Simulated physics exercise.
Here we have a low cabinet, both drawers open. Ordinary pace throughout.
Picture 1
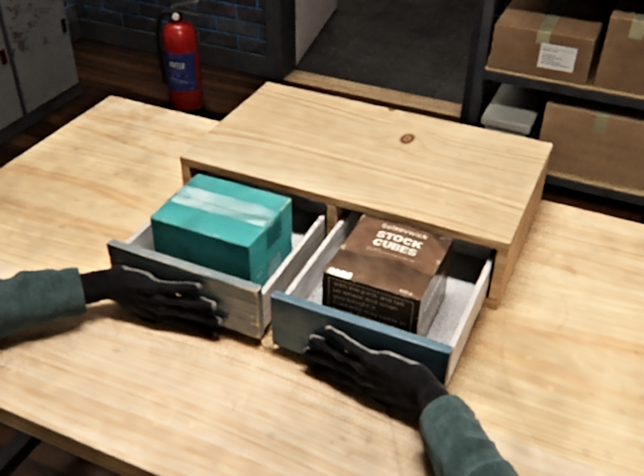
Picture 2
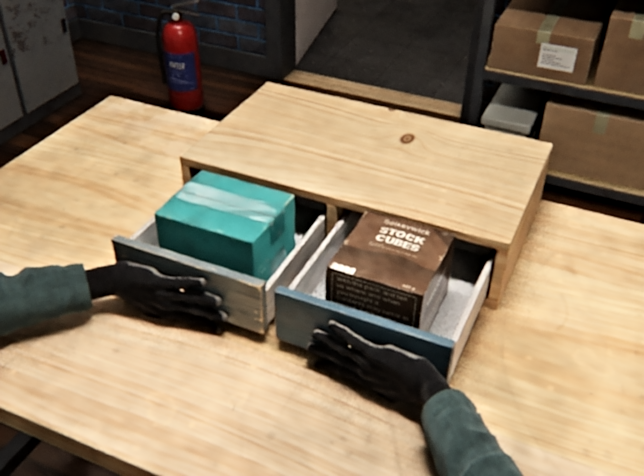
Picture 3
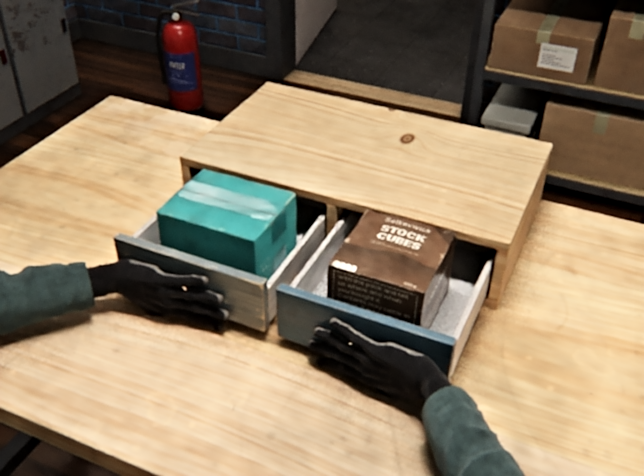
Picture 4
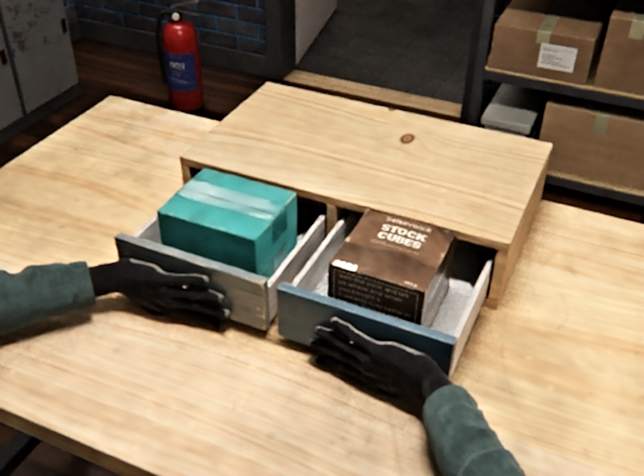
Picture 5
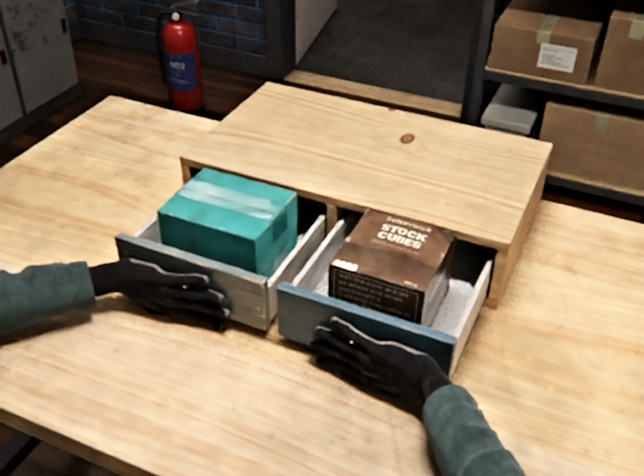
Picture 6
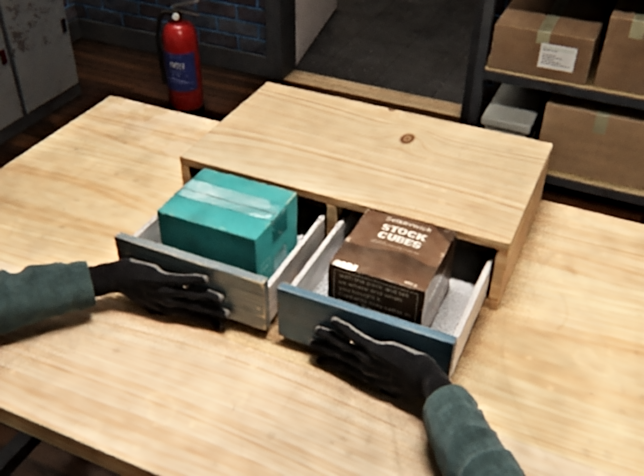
Gloved hands nudging two open drawers slightly inward on a low wooden cabinet, a turquoise box and a brown box inside, then staying still.
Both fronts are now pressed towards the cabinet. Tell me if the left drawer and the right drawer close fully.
One by one: The left drawer will stay jutting out; the right drawer will stay jutting out.
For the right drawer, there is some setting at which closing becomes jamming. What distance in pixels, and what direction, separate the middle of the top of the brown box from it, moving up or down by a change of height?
16 pixels down.
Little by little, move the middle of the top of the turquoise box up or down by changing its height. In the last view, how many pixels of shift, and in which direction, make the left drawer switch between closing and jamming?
Go down by close to 12 pixels and it flips.
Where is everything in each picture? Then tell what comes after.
In the first frame, left drawer (233, 236) wide open; right drawer (394, 283) wide open; brown box (388, 285).
In the second frame, right drawer (397, 279) wide open; turquoise box (228, 231).
In the third frame, left drawer (238, 230) wide open; chest (368, 182).
In the fourth frame, right drawer (398, 276) wide open; brown box (392, 278).
In the fifth frame, left drawer (239, 229) wide open; turquoise box (230, 229).
In the sixth frame, left drawer (239, 229) wide open; right drawer (398, 276) wide open; chest (368, 182).
Then, 0.26 s later than the last frame, left drawer starting in; right drawer starting in.
When it is over, the left drawer stays ajar; the right drawer stays ajar.
